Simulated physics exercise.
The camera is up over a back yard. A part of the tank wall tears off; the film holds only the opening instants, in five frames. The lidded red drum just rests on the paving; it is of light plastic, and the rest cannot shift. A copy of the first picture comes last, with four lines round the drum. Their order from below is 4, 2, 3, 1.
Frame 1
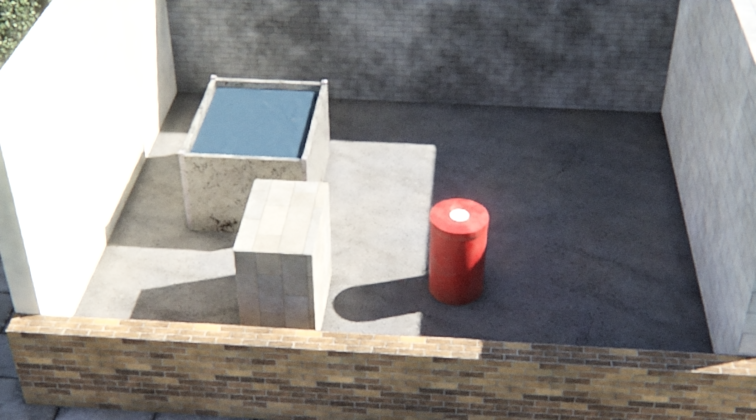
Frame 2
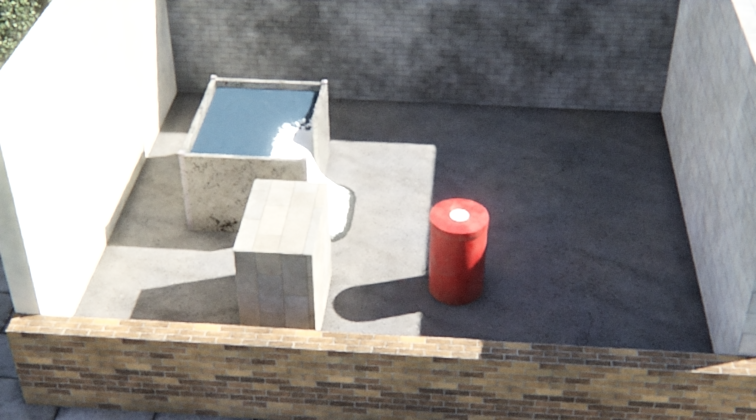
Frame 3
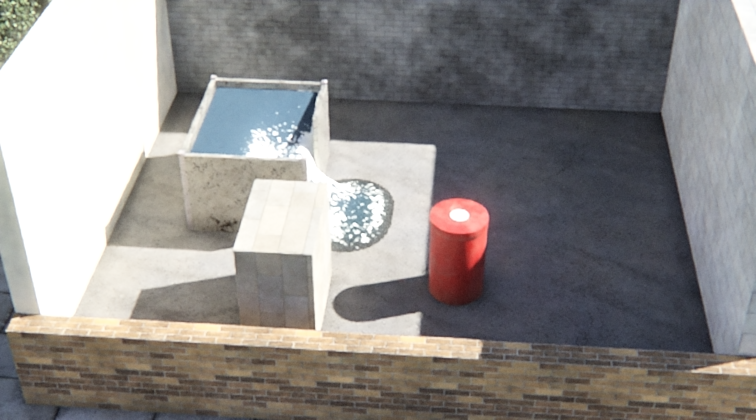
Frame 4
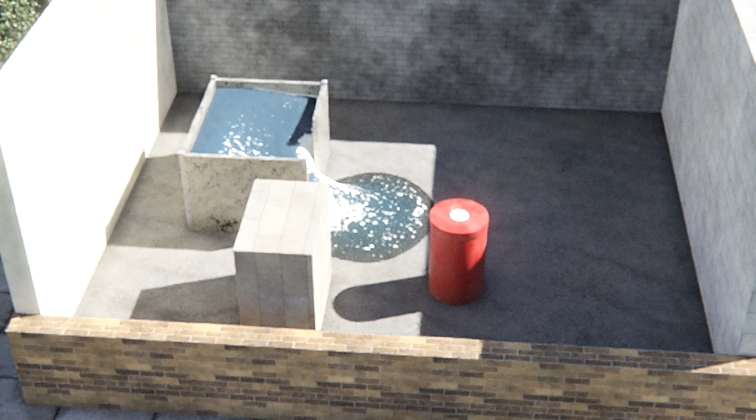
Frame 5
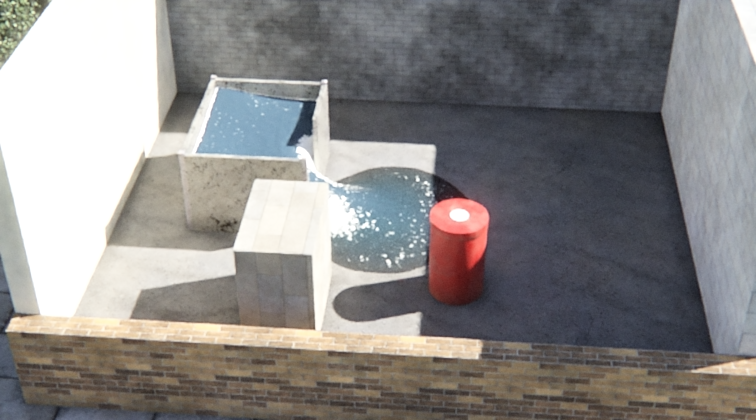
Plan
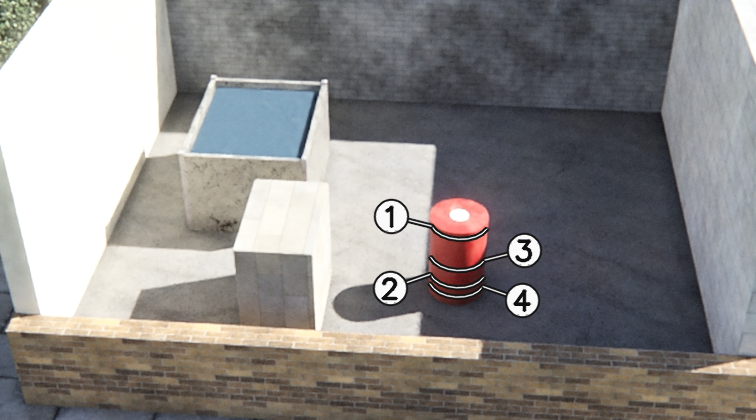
The clip shows a walled yard with a full water tank, a pale block and a red drum; water pours from the tank's right side and spreads across the ground toward the drum, which stays still.
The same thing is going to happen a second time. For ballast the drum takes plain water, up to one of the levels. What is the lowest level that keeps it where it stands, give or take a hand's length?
3 will do.
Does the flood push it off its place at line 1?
No.
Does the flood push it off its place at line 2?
Yes.
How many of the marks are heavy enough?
Two of the four.
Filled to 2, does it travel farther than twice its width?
No, less.
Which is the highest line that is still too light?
That is line 2.
On the marked copy, 1 at (458, 239); 2 at (456, 287); 3 at (457, 270); 4 at (455, 297); from the bottom up 4, 2, 3, 1.
With 1, it does not move.
With 2, it is pushed about its own width away.
With 3, it does not move.
With 4, it is pushed about 3 times its own width away.
